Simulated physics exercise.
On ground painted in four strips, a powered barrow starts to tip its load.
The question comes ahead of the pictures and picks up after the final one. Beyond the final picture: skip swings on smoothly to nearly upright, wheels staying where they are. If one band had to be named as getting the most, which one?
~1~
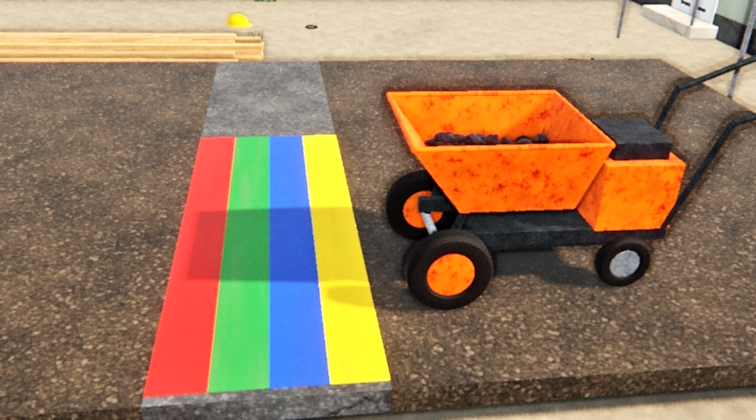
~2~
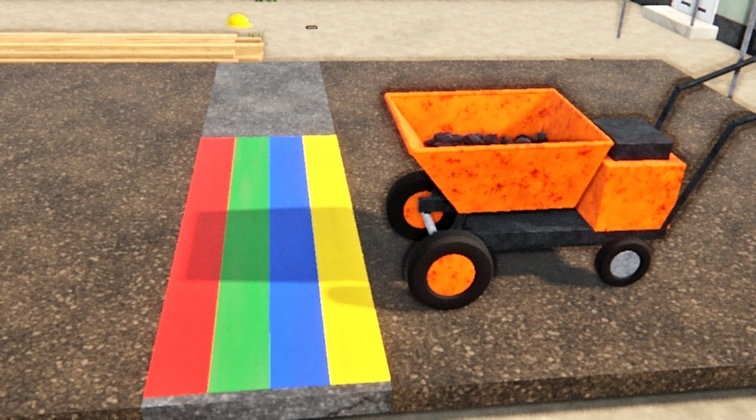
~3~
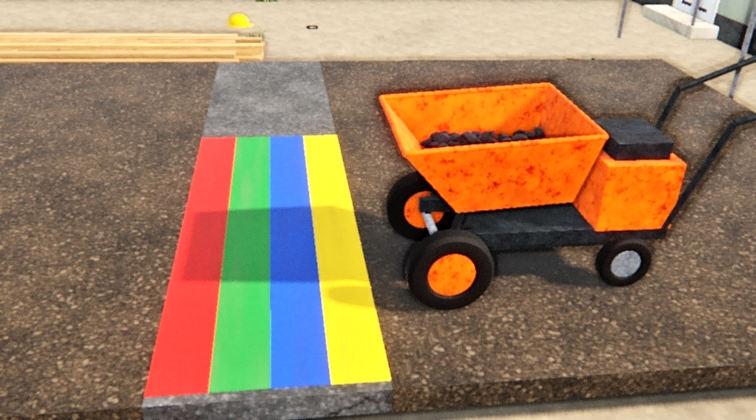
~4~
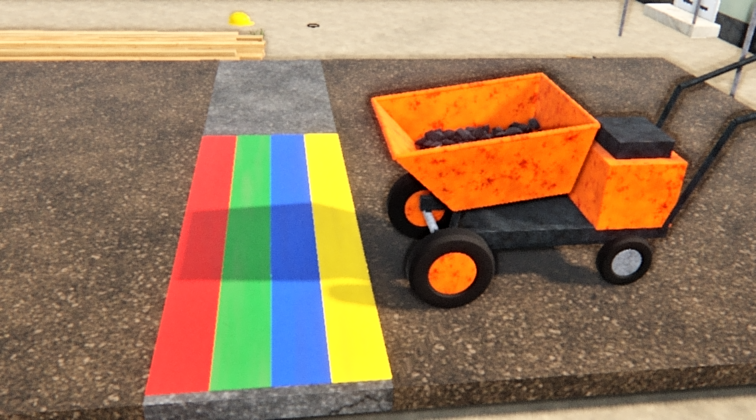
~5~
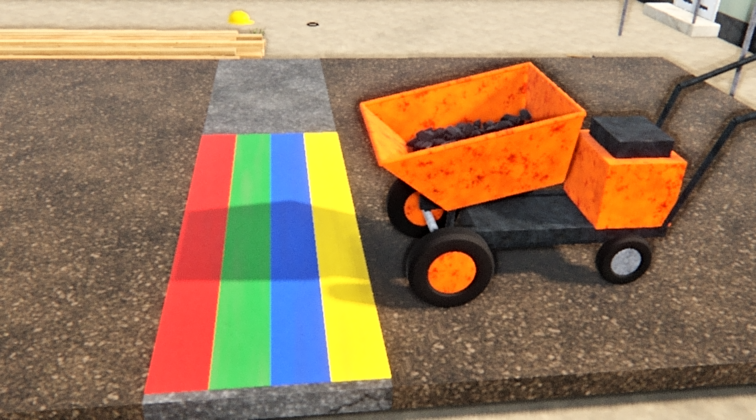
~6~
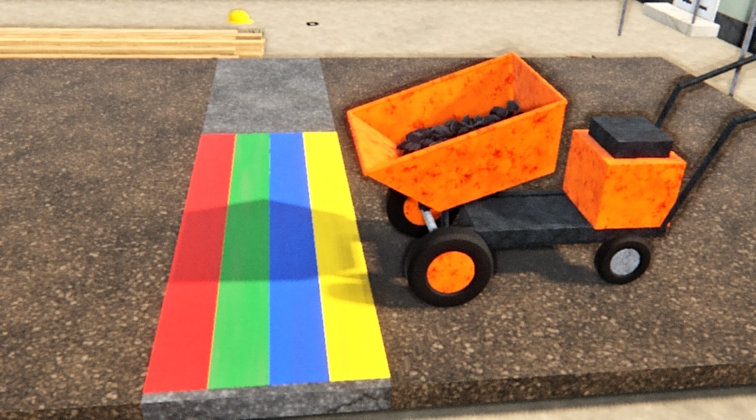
I would name blue.
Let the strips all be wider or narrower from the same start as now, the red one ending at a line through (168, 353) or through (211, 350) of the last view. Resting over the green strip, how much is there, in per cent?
Shares in turn: 30 %; 30 %.
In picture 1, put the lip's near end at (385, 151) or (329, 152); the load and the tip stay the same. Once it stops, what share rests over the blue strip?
Near 10 % and 0 %.
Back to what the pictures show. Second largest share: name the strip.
In second place: The green one.
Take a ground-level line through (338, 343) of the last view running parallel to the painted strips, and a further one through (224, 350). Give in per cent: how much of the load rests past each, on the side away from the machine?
Roughly 70 and 10 %.
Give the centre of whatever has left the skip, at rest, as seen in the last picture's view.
Near (273, 268), more or less.
Shortly afterwards, skip tipped steeply; the whole lot in the skip.
Next, skip tipped right over; all but a few in the skip; a little over the blue strip.
Some moments later, skip tipped right over; near a third in the skip; near a third over the blue strip; near a quarter over the green strip; a little over the red strip; only a few off the paint.
In the end, skip tipped right over; near a quarter in the skip; only a few over the yellow strip; near a third over the blue strip; near a quarter over the green strip; a little over the red strip; only a few off the paint.
